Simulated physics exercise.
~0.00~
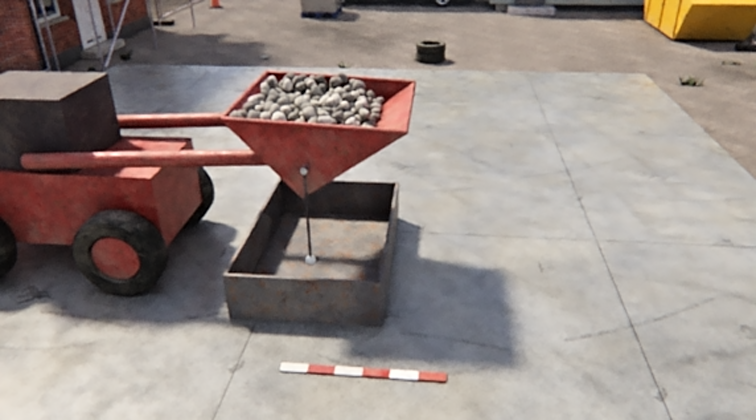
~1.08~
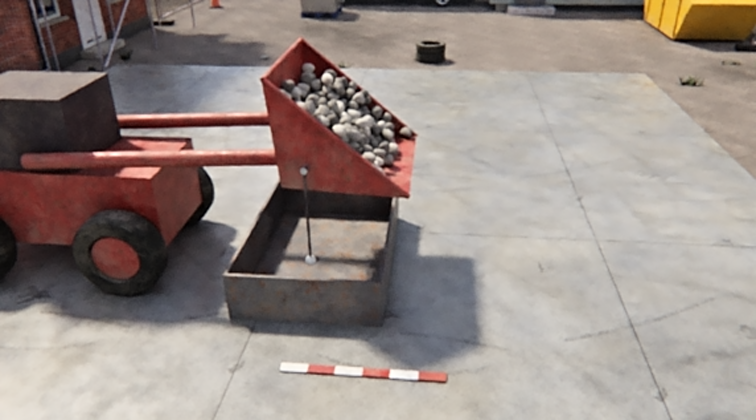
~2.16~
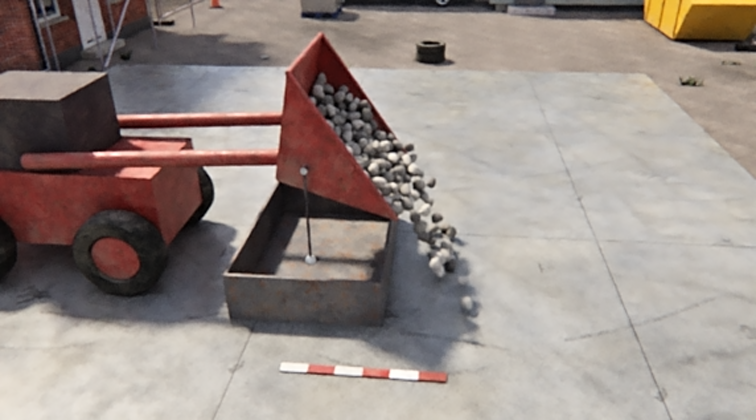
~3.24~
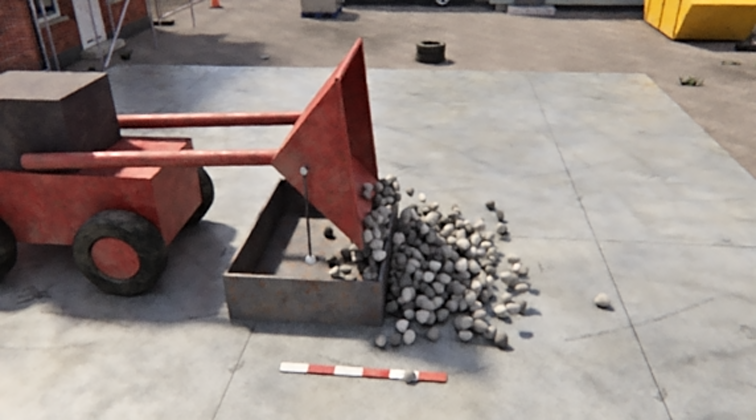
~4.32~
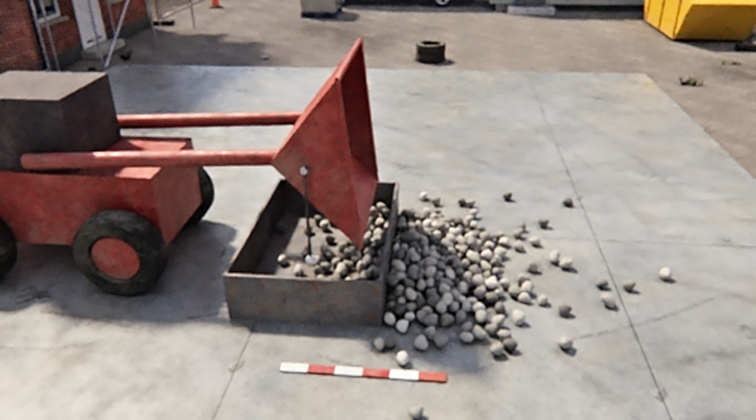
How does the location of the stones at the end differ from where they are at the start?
At the start the stones are heaped in the raised red bucket, while at the end they lie lower and farther right, mostly spread over the concrete beside the bin with a smaller part inside it.
The clip shows a red loader holding a bucket of grey stones above an open metal bin. The bucket tips forward to the right, and the stones pour out, a few landing in the bin while most end scattered on the concrete beside it.
